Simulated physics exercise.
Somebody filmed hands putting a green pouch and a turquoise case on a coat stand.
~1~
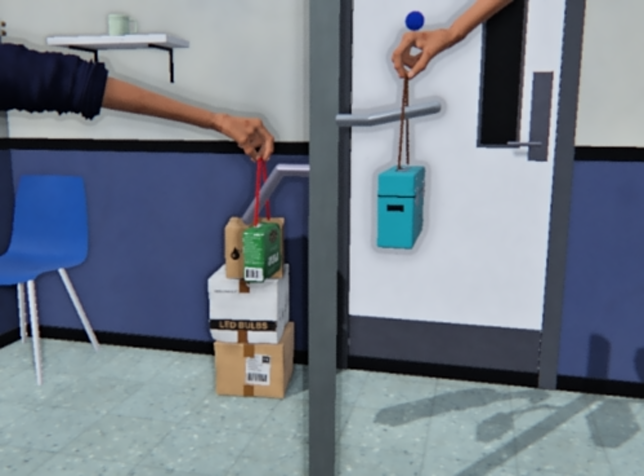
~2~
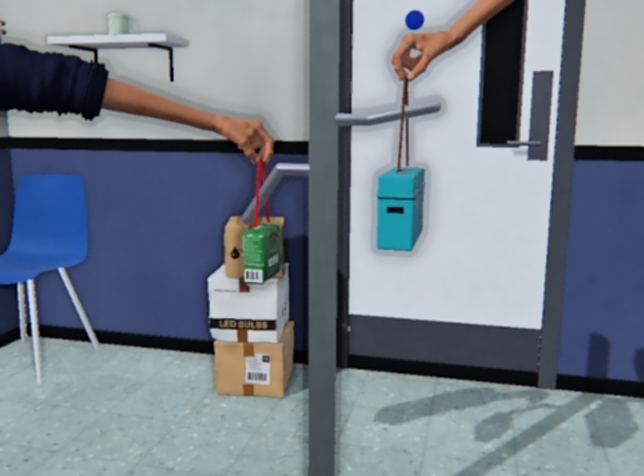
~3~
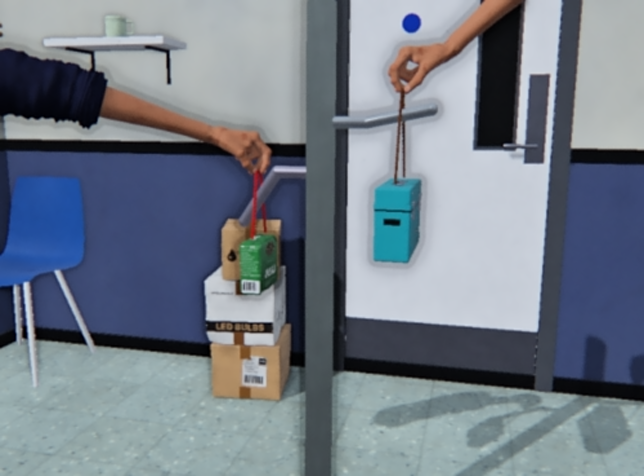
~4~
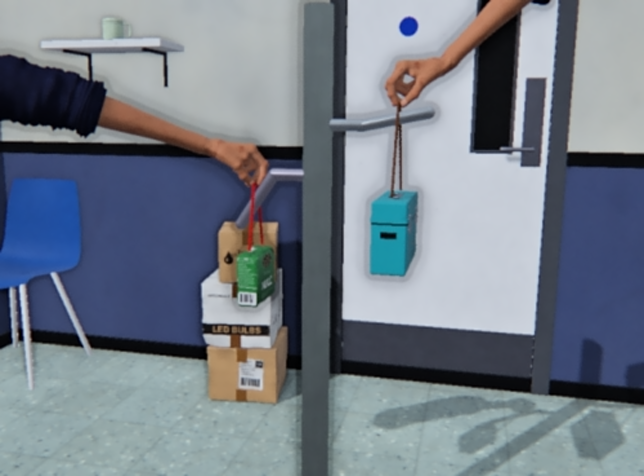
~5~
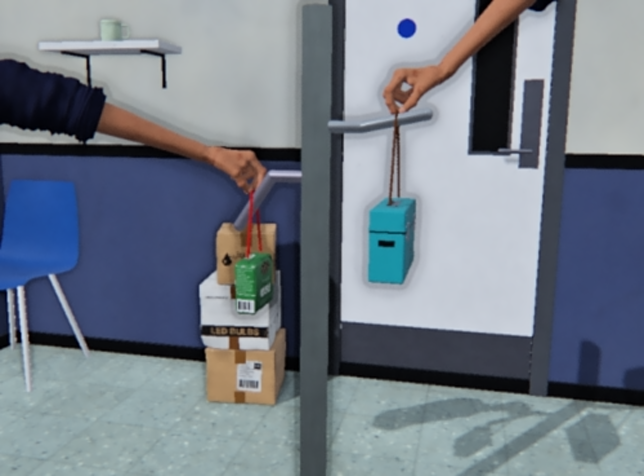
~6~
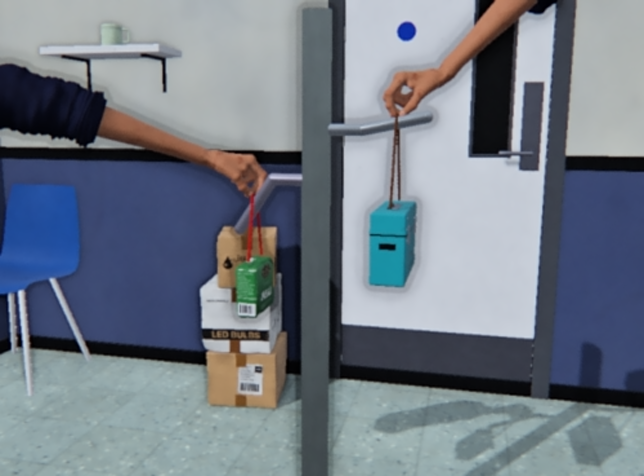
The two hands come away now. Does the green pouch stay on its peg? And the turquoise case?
The green pouch - no, it falls; the turquoise case - yes, it stays.
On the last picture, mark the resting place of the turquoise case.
Near (366, 249).
Then, 0.44 s after the last picture, green pouch on the floor; turquoise case hanging near (380, 246).
Then, 0.74 s after the last picture, green pouch on the floor; turquoise case hanging near (354, 248).
At rest, green pouch on the floor; turquoise case hanging near (366, 248). The green pouch comes down and the turquoise case stays hanging.
